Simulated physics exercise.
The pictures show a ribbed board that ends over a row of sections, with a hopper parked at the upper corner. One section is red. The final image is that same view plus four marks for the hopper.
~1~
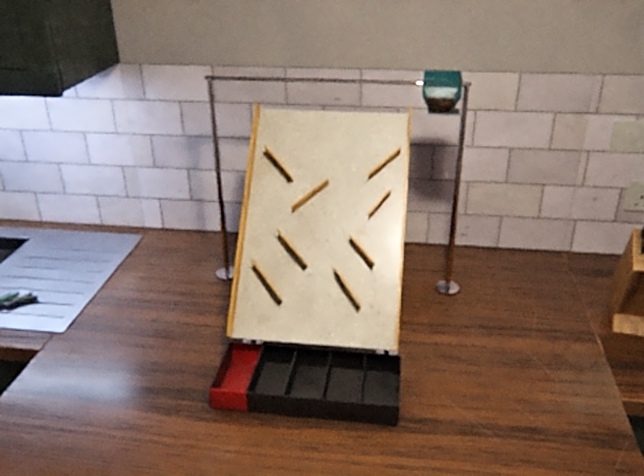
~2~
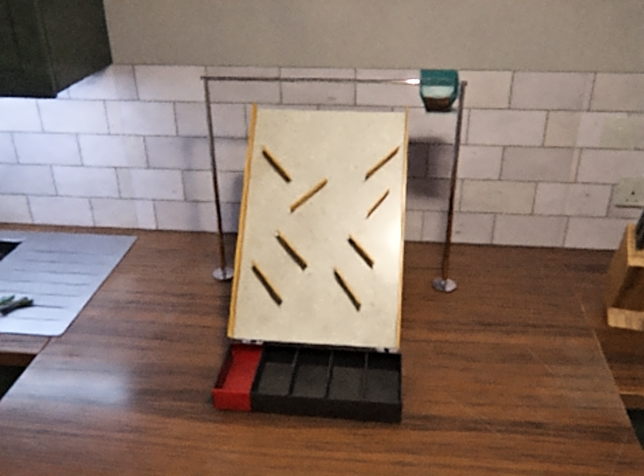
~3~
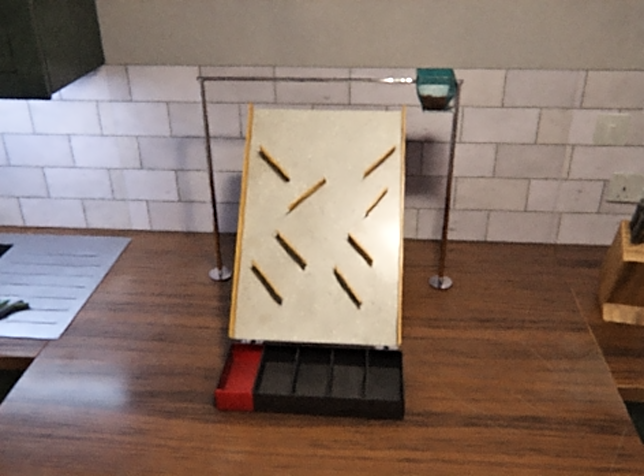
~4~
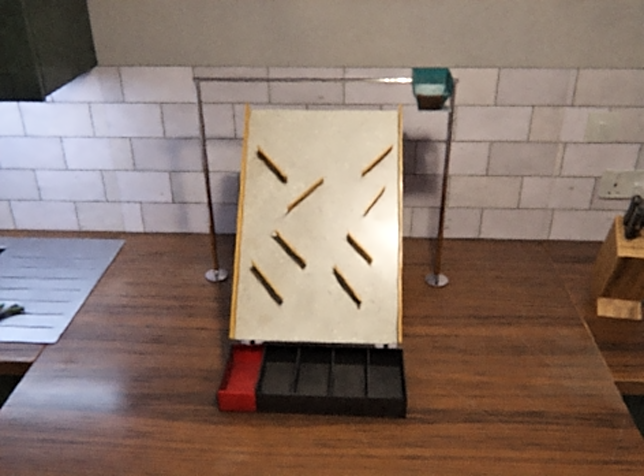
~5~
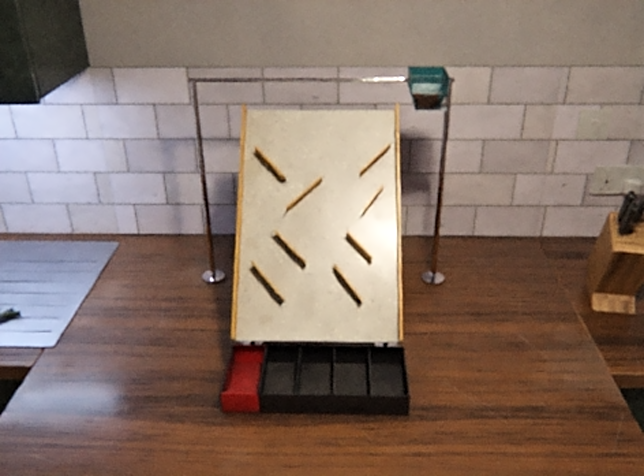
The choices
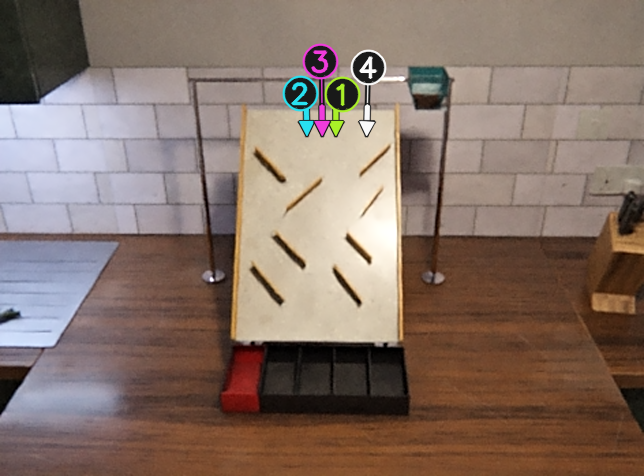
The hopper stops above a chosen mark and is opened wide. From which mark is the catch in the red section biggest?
The best mark is 2.
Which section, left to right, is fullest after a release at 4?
It is the third one.
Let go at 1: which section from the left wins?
The fifth from the left.
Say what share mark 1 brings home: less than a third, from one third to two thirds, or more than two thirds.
Less than a third.
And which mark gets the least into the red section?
Here it is mark 4.
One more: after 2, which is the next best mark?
3 it is.
On the marked copy, mark 1 meets the board at (335, 130); mark 2 meets the board at (306, 130); mark 3 meets the board at (322, 130); mark 4 meets the board at (366, 130).
With 1, a small part in the red section, most in other sections, a small part outside the box.
With 2, about a third in the red section, about half in other sections, a stray few outside the box.
With 3, about a quarter in the red section, about two thirds in other sections, a small part outside the box.
With 4, none in the red section, most in other sections, a small part outside the box.
